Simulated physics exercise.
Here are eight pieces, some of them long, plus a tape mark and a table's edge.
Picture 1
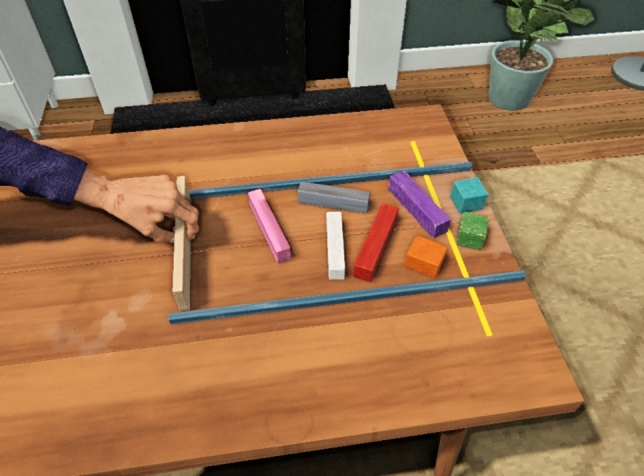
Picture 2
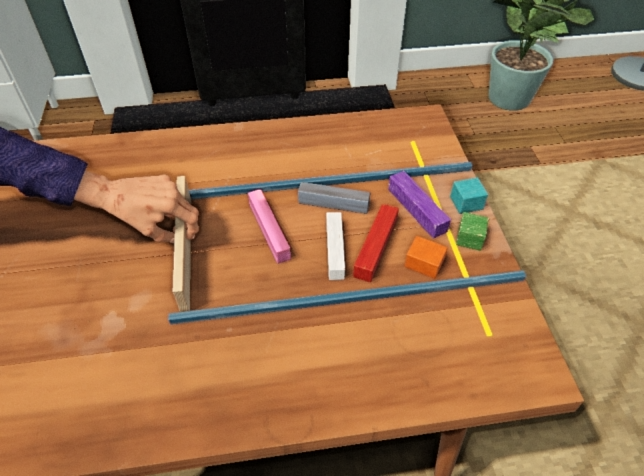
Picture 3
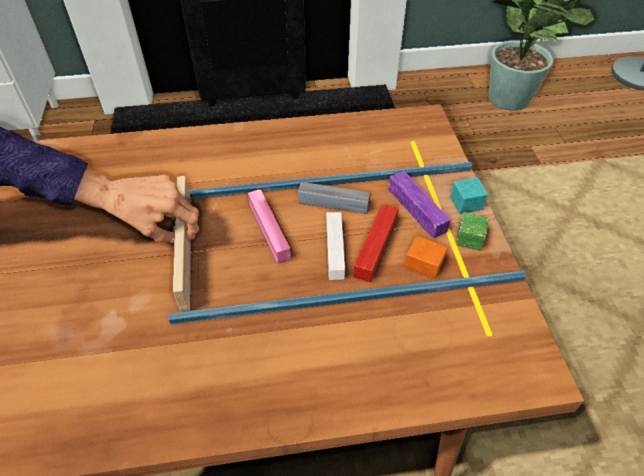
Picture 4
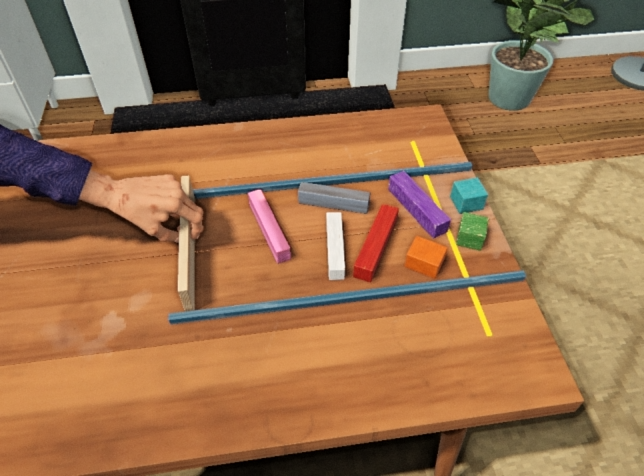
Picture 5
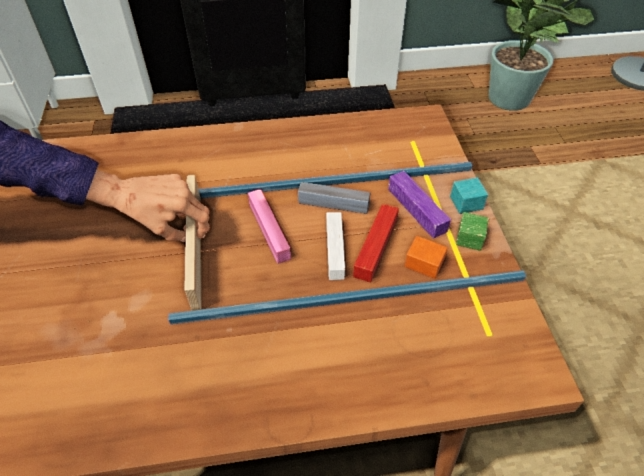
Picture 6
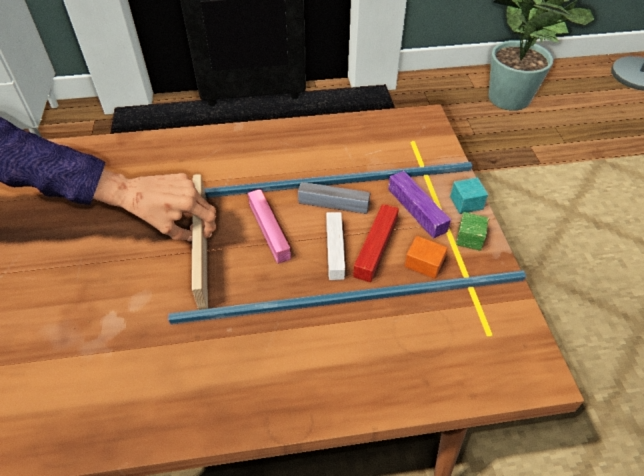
A hand slid an upright wooden board a short way to the right between two blue strips on a table, while the scattered colored blocks beyond it, some across a yellow line, stayed still.
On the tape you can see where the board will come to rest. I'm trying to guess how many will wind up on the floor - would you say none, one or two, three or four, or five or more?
Seems three or four of them come crashing down.
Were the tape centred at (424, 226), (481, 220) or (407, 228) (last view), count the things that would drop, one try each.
Going through them in order, you'd see 1, 7 and 0.
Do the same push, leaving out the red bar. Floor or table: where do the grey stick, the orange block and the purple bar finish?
Well, the grey stick is left in place, the orange block is left in place and the purple bar is left in place.
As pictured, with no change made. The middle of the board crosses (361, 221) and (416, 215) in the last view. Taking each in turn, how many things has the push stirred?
6 and 8.
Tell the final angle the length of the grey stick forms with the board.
Angle: Around 35°.
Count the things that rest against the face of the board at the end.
It's 1.
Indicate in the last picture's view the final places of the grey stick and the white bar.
Roughly at (467, 187) and at (475, 238), in that order.
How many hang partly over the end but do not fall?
The total would be 1.
Early on, none off yet; turquoise block at rest near (469, 196); green block at rest near (472, 231); purple bar at rest near (418, 204).
Finally, the number that fall off is three or four; lost, orange block, purple bar, green block and turquoise block.
